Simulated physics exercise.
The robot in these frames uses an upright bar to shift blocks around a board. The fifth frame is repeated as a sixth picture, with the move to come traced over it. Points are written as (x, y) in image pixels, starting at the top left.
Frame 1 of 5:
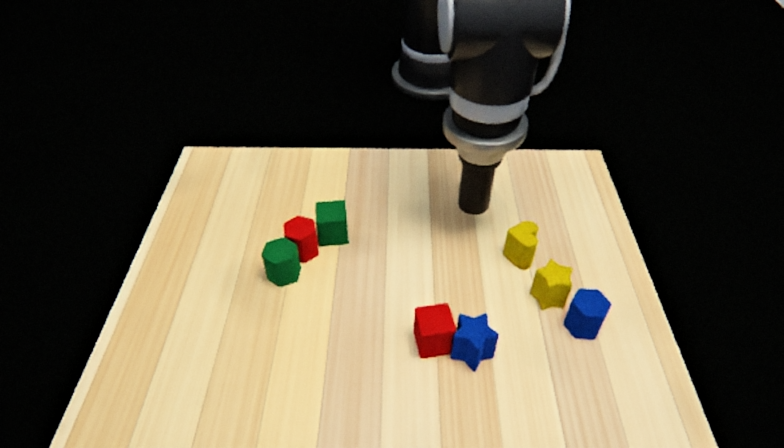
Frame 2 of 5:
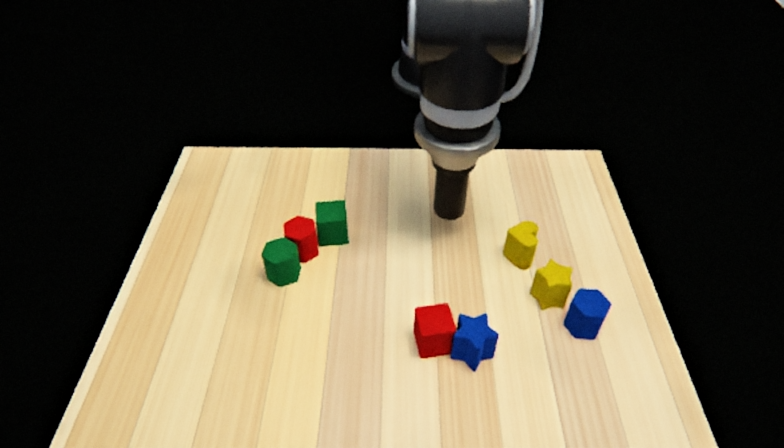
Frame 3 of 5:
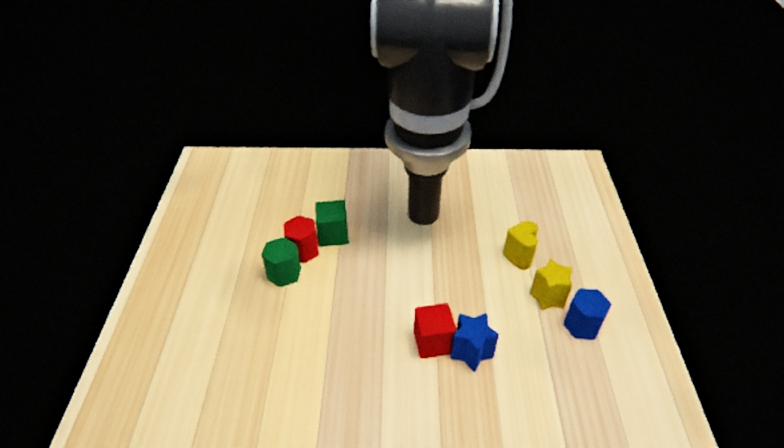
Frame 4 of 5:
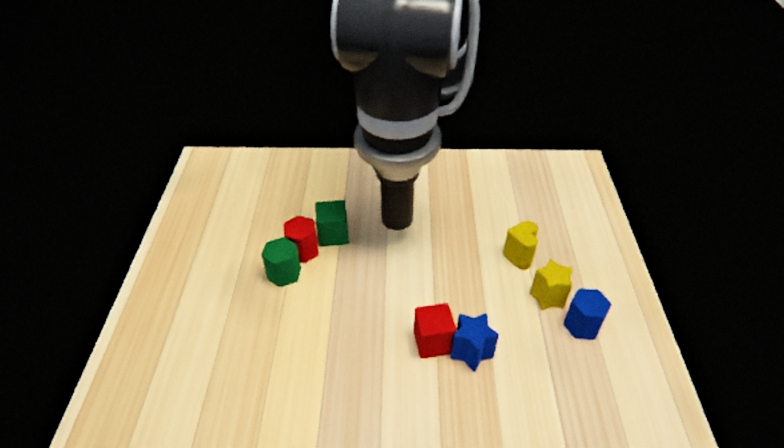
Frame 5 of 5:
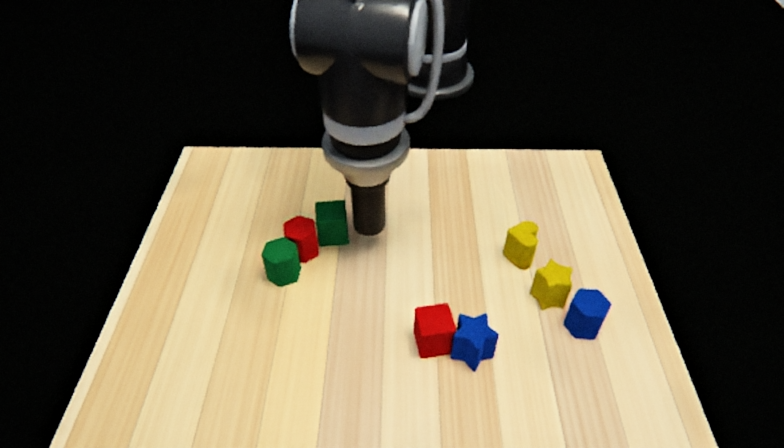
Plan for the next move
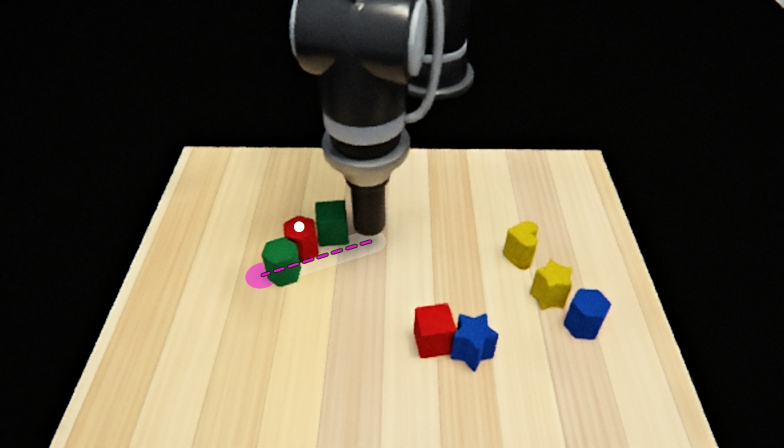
Robot arm with an upright bar moving left across a wooden board toward a green block, while the coloured blocks stay still.
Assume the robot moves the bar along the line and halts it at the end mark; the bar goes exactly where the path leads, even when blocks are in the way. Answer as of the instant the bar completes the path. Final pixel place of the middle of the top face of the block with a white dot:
Around pixel (261, 224).
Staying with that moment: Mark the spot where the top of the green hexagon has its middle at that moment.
The middle of its upper face will lie at (228, 272).
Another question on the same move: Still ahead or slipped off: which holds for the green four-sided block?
Slid off.
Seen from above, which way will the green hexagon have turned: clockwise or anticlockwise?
Answer: Anticlockwise.
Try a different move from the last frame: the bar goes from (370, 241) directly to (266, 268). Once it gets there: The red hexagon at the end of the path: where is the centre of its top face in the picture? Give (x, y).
When the path ends, it will be at (247, 222).
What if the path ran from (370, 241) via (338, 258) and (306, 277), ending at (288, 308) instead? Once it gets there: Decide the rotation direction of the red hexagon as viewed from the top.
Counter-clockwise, from overhead.
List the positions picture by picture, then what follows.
Bar's lower end (473, 206); green hexagon (279, 249); red hexagon (299, 227); green four-sided block (331, 210), in the first picture.
Bar (449, 210); blocks still, in the second picture.
Bar (424, 215); blocks still, in the third picture.
Bar (397, 221); blocks still, in the fourth picture.
Bar (370, 226); green hexagon (279, 249); red hexagon (299, 227); green four-sided block (331, 210), in the fifth picture.
Drawn move, straight from (370, 241) to (263, 275); the dot is on the red hexagon.
The first path, step by step. One third of the way, bar (333, 237); red hexagon (290, 225), turned 30° anticlockwise; green four-sided block (315, 210), turned 55° clockwise.
Two thirds of the way, bar (296, 248); green hexagon (264, 256); red hexagon (272, 224); green four-sided block (313, 208), turned 65° clockwise.
At the end, bar (258, 260); green hexagon (228, 272), turned 30° anticlockwise; red hexagon (261, 224), turned 40° clockwise; green four-sided block (313, 208), turned 65° clockwise.
